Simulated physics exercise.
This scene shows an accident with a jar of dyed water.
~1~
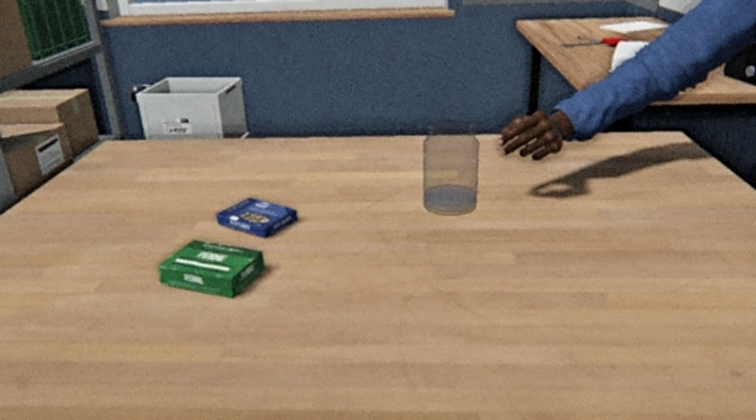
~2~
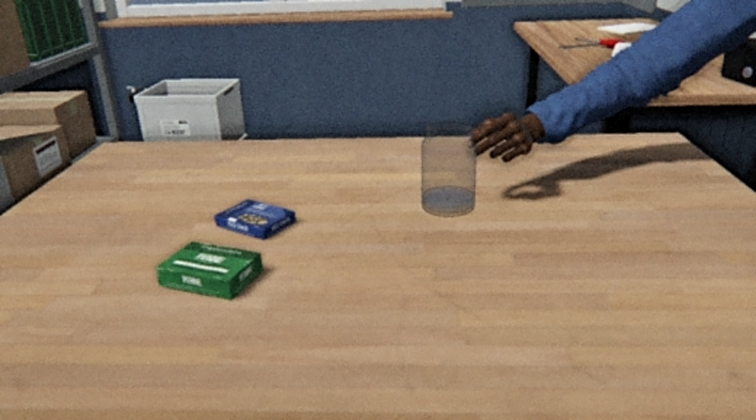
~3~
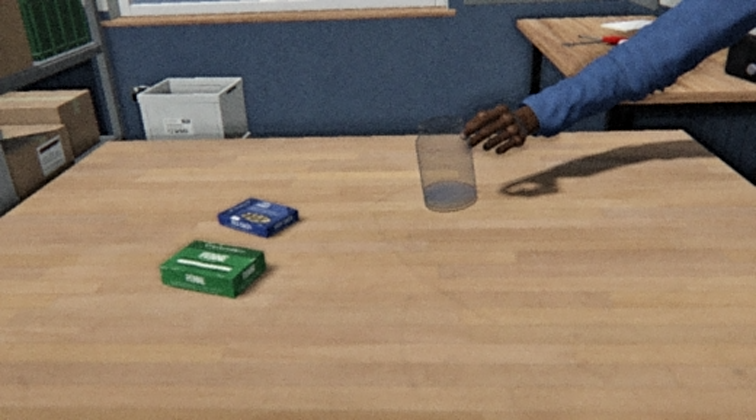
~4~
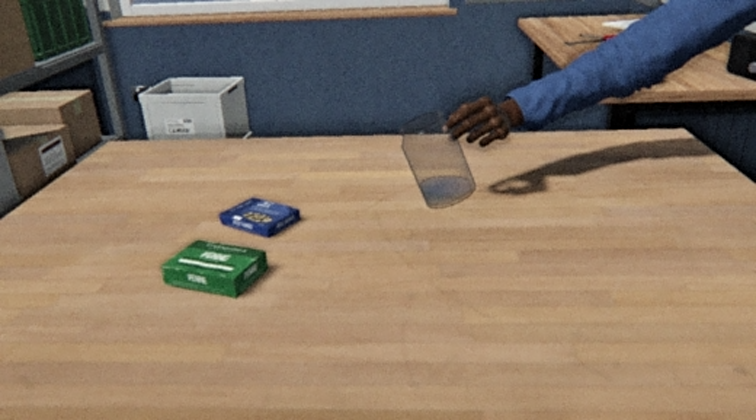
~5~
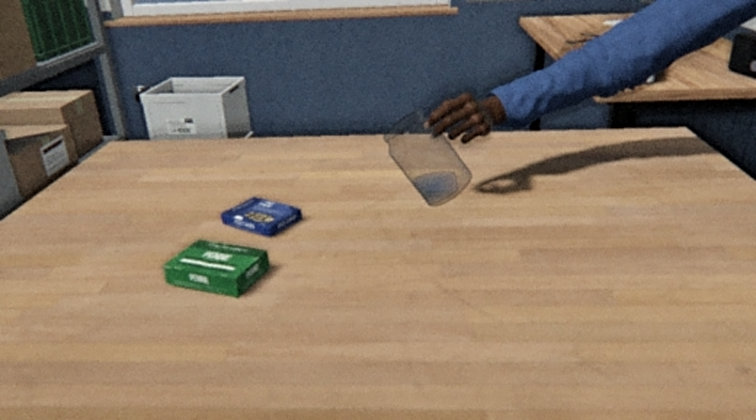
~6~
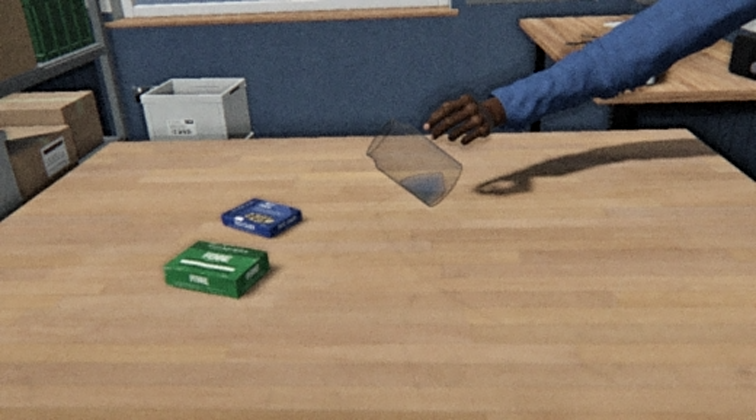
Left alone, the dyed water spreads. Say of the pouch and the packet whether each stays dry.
Pouch becomes wet, packet comes out dry.
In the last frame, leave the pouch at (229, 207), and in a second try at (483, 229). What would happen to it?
For the first place it is touched by the spill; for the second it is missed by the spill.
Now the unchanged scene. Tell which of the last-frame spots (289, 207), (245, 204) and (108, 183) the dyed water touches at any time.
I'd call the first one covered, the middle one covered and the final one safe.
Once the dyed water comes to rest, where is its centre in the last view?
Its centre lies at roughly (259, 200) in the last picture.
Next, the puddle covers about as much as a saucer; the pouch is in it; the packet is clear of it.
After that, the puddle covers about as much as a plate; the pouch is in it; the packet is clear of it.
Finally, the puddle covers about as much as a plate; the pouch is in it; the packet is clear of it.
